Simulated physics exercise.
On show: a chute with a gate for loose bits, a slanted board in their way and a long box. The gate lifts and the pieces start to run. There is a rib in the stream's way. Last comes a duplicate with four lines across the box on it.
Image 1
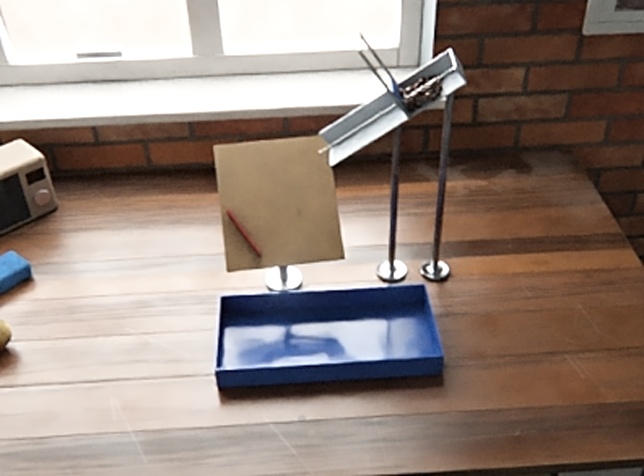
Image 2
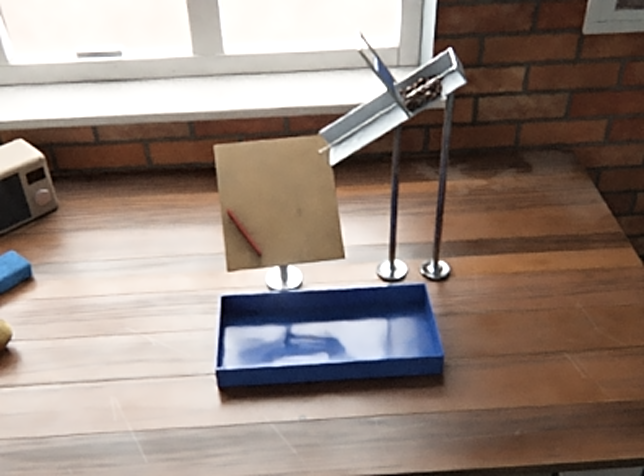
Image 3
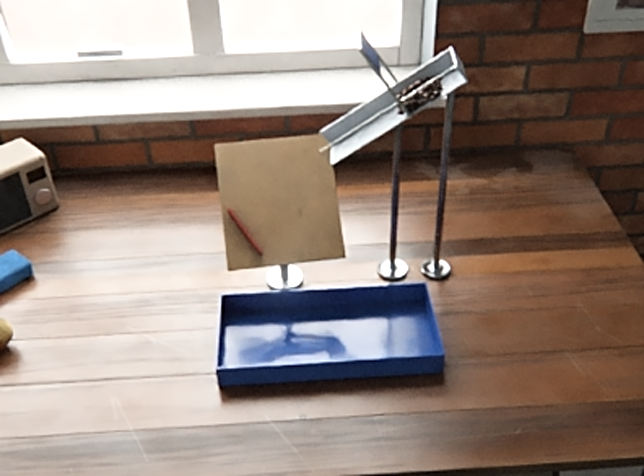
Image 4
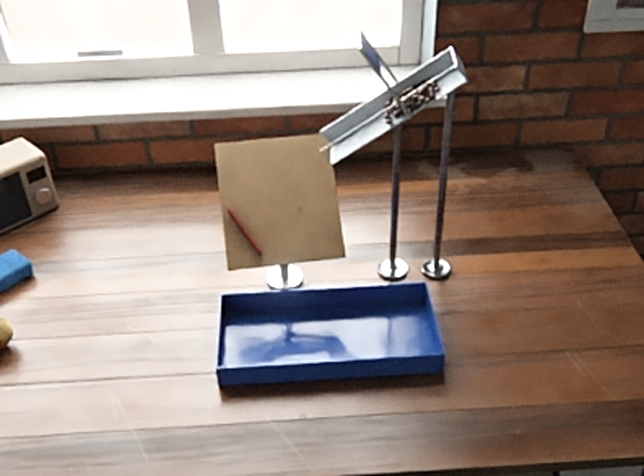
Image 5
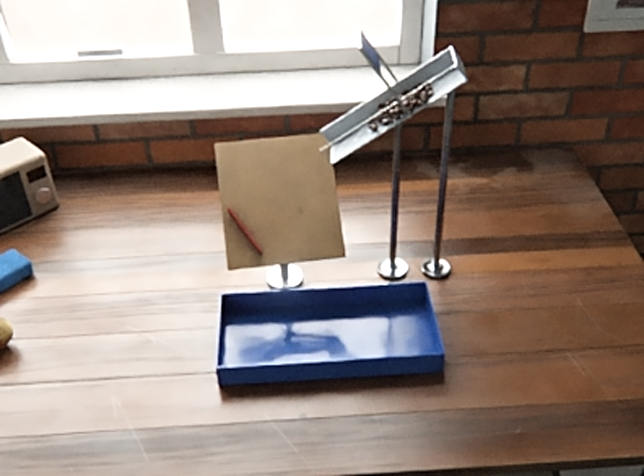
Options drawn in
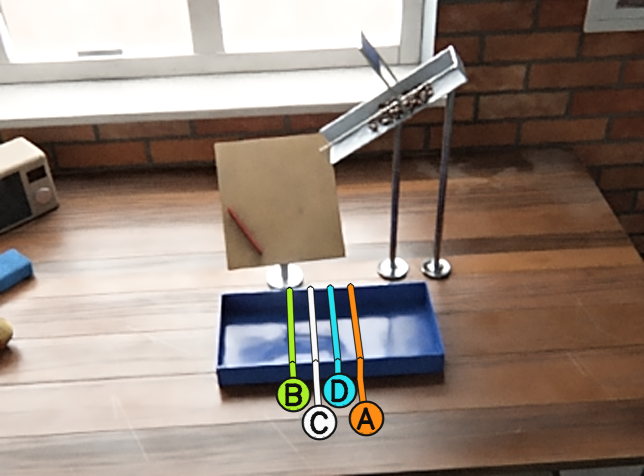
We see small brown pieces held behind a gate in a sloping metal chute, above a tan board with a red rib and an empty blue box; the gate lifts and the pieces slide down leftward along the chute.
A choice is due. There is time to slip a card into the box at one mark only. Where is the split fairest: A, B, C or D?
Line B does it best.
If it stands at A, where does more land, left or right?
More lands on the left.
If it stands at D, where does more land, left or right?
Left.
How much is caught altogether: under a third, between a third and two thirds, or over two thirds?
About that: Over two thirds.
On the marked copy, line A crosses the front rim at (360, 358); line B crosses the front rim at (292, 363); line C crosses the front rim at (315, 361); line D crosses the front rim at (337, 360).
If A is chosen, of what is caught, all on the left of the divider, none on the right.
If B is chosen, of what is caught, about two thirds on the left of the divider, about a third on the right.
If C is chosen, of what is caught, most on the left of the divider, a small part on the right.
If D is chosen, of what is caught, all on the left of the divider, none on the right.
